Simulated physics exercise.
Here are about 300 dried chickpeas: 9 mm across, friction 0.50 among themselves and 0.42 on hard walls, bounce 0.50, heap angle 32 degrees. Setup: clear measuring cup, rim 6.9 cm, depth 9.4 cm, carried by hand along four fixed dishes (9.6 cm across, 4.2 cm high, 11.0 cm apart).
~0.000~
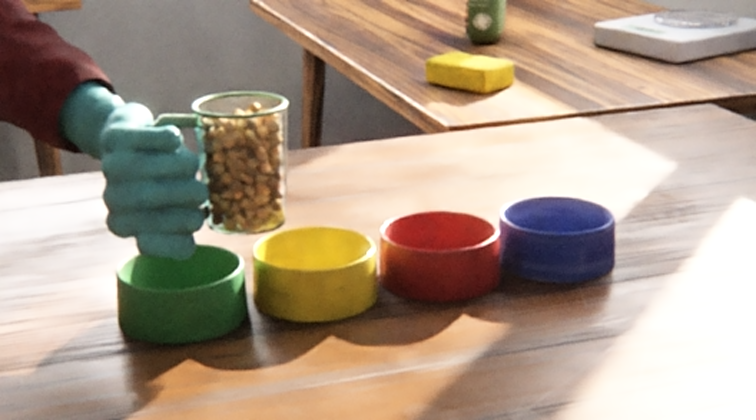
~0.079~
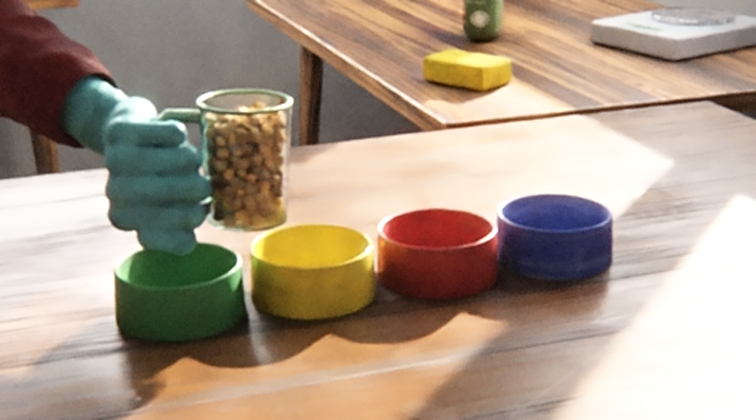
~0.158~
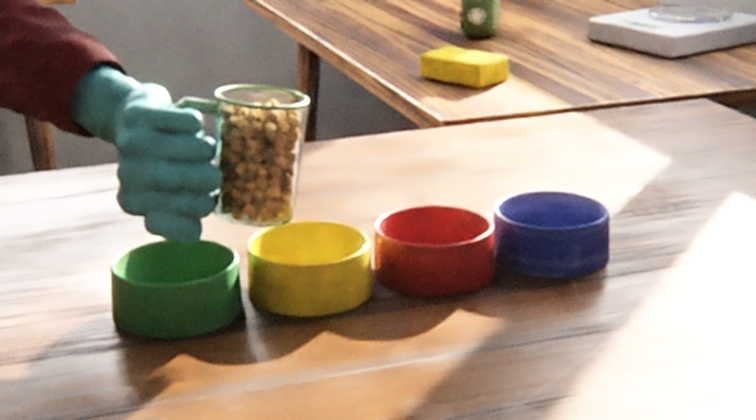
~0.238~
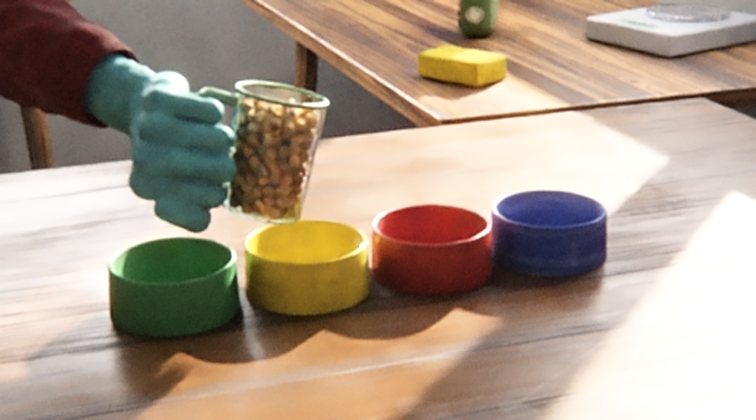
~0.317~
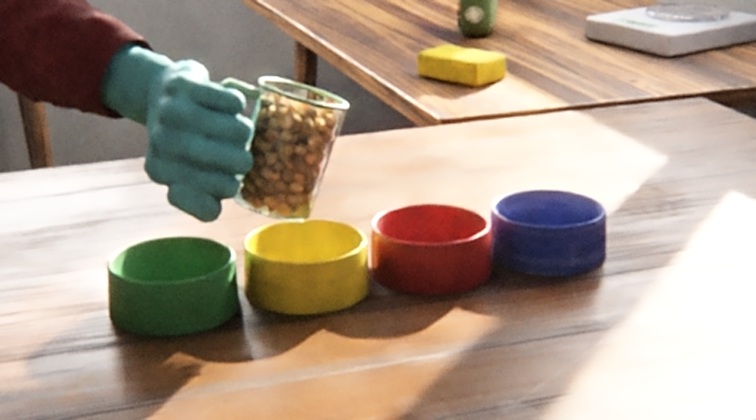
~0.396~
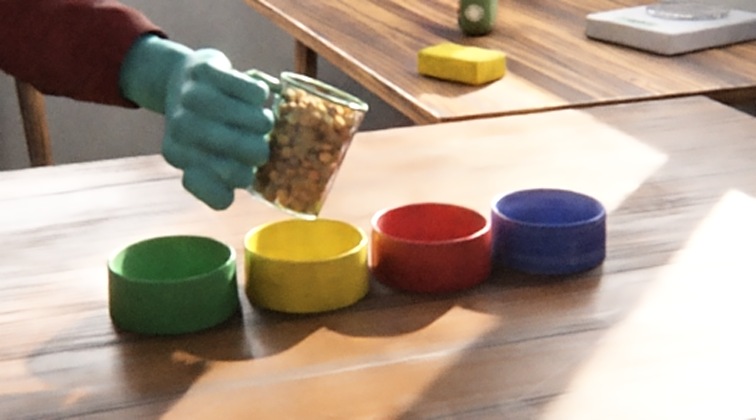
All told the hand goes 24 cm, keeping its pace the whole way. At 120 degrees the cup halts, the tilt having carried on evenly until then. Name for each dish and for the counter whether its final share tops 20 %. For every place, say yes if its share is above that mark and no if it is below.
Red: No, blue: Yes, green: No, yellow: No, counter: No.
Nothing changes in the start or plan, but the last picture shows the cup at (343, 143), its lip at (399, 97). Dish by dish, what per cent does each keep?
Then red 0, blue 90, green 0, and yellow 0.
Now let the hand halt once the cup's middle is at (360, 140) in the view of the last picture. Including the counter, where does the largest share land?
Red.
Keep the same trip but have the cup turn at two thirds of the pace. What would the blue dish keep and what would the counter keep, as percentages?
It would be blue 90 and counter 10.
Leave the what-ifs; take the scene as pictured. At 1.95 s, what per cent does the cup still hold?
Roughly 10 in a hundred.
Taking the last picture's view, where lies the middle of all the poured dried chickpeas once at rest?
Look around (556, 223) in the last picture.
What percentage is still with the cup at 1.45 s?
About 85 %.
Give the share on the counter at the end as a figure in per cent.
Close to 5 %, more or less.
After 1.03 s, tilt 69 degrees; cup holds 100 %.
After 1.45 s, tilt 99 degrees; cup holds 85 %, blue 10 %.
Then, at 1.95 s, tilt 120 degrees; cup holds 10 %, blue 90 %.
At rest (2.8 s), red 0 %, blue 95 %, green 0 %, yellow 0 %, counter 5 %.
